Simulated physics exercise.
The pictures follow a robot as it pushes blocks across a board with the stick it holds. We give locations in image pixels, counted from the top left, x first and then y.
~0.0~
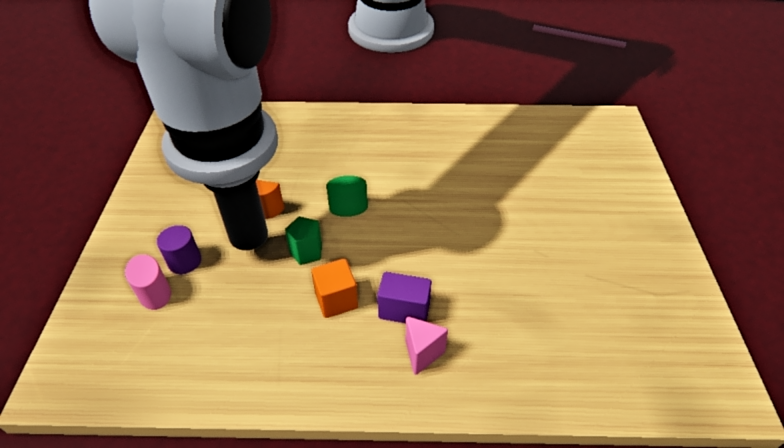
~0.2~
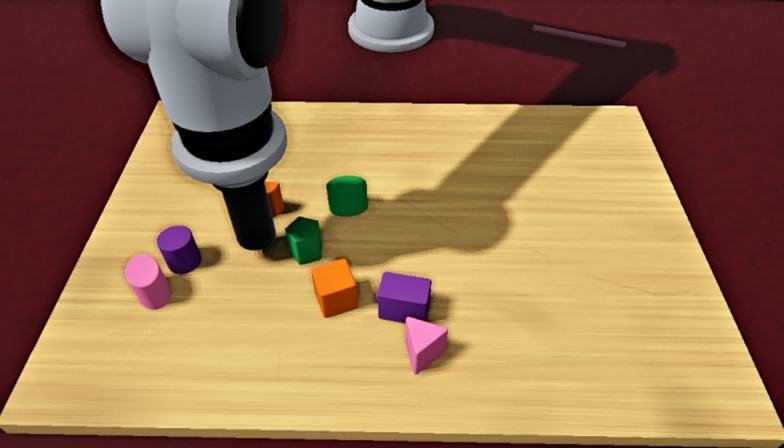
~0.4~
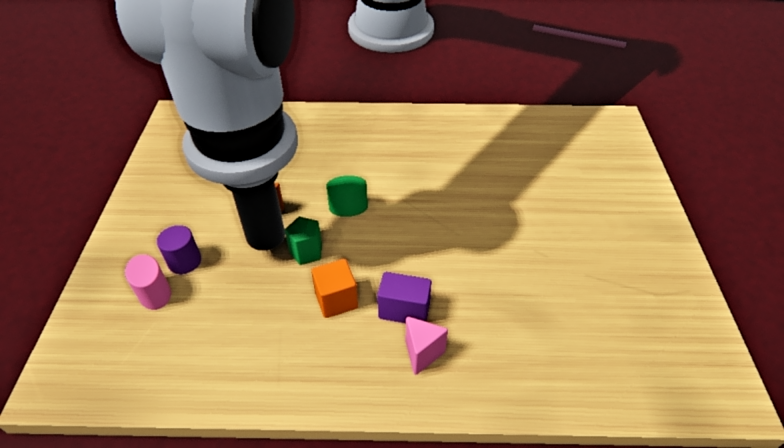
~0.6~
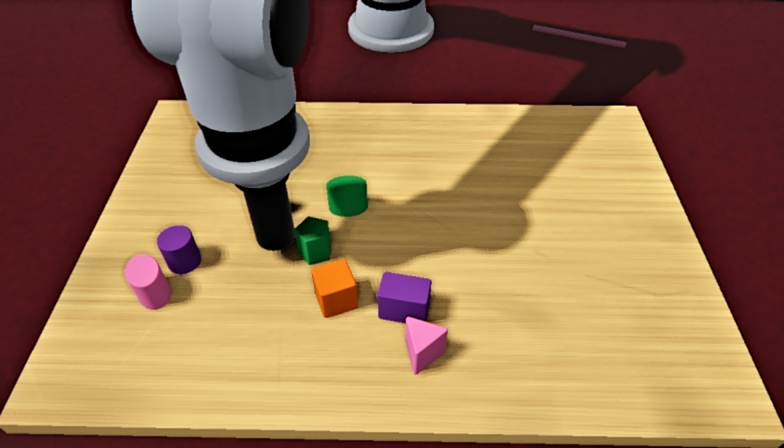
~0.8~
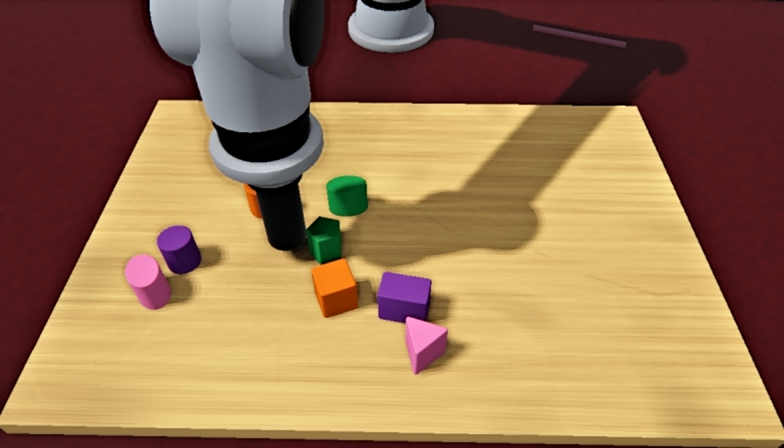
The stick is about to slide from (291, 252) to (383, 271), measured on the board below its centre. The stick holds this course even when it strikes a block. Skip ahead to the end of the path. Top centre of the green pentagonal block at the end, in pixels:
My best guess is (395, 221).
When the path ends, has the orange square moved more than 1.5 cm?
Final answer: No.
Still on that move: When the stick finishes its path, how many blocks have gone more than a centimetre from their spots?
1 block.
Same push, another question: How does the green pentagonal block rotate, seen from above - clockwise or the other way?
It goes round opposite to clock hands.
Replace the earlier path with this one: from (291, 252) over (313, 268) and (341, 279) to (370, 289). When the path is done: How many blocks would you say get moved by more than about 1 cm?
Total: Two.
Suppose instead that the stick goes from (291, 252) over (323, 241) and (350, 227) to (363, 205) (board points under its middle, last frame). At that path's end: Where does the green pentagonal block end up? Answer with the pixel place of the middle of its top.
If I read the scene right, the answer is (367, 225).
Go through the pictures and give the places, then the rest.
The first frame shows lower end of the stick (249, 237), tops of blocks, green pentagonal block (303, 228), orange square (333, 276).
The second frame shows stick (257, 237), blocks as before.
The third frame shows stick (266, 238), blocks as before.
The fourth frame shows stick (276, 238), green pentagonal block (312, 228).
The fifth frame shows stick (288, 238), green pentagonal block (324, 227), orange square (333, 276).
The first path, step by step. Halfway along, stick (335, 247); green pentagonal block (366, 225), turned 60° anticlockwise.
At the end, stick (383, 257); green pentagonal block (395, 221), turned 115° anticlockwise; orange square not moved.
